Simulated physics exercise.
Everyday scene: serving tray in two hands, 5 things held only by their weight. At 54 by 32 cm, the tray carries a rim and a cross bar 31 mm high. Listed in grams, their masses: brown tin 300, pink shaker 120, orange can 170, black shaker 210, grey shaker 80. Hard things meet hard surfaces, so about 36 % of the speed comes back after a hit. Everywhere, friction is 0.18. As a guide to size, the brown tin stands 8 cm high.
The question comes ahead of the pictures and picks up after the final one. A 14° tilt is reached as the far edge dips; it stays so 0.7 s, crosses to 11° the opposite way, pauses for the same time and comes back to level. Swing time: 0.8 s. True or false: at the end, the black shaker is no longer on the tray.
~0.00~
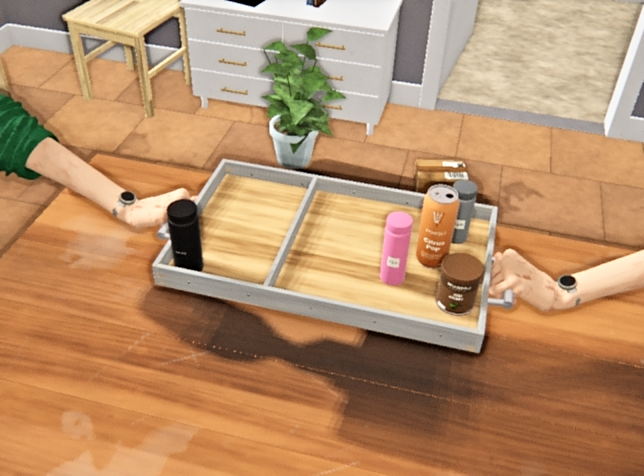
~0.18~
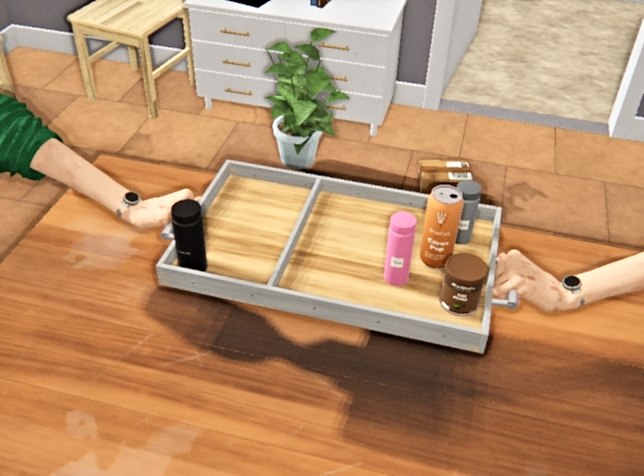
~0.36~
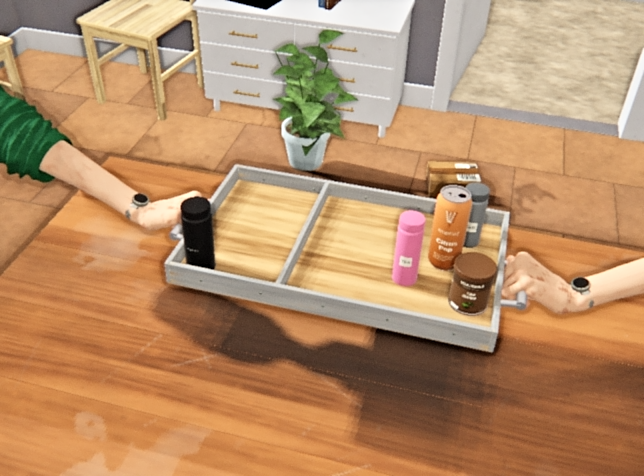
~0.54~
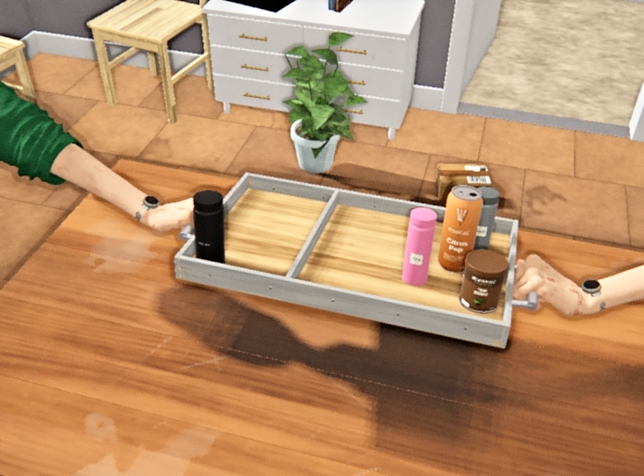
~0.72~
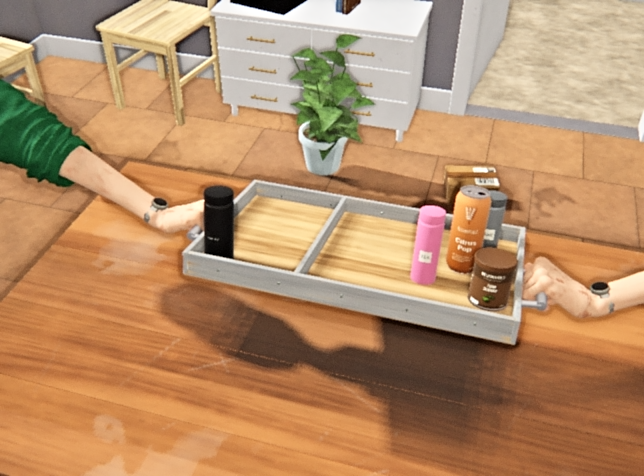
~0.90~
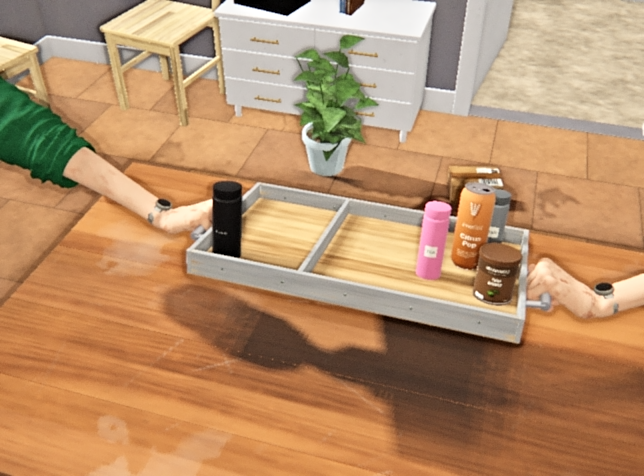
True.
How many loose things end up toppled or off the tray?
Altogether, 2.
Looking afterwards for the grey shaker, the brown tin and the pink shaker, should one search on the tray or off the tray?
The grey shaker is still on the tray; the brown tin ends on the tray; the pink shaker finishes off the tray.
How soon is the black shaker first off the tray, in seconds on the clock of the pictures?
Time: Approximately 1.8 s.
After 1.20 s, tray at 14°, far edge down; black shaker slid 10 cm near (245, 204); pink shaker slid 10 cm; orange can slid 9 cm.
After 1.80 s, tray at 11°, far edge down; pink shaker and black shaker now off the tray; brown tin slid 16 cm; orange can slid 12 cm.
After 2.10 s, tray at 4°, near edge down; brown tin slid 16 cm; orange can slid 12 cm; grey shaker slid 5 cm.
After 3.30 s, tray at 10°, near edge down; brown tin slid 7 cm; grey shaker slid 5 cm; orange can slid 2 cm.
At rest (4.4 s), off the tray, pink shaker and black shaker; not toppled but over 5 cm from the start, grey shaker; the other 2 in place, give or take 5 cm. Seen from the same camera at the end, black shaker near (296, 238).
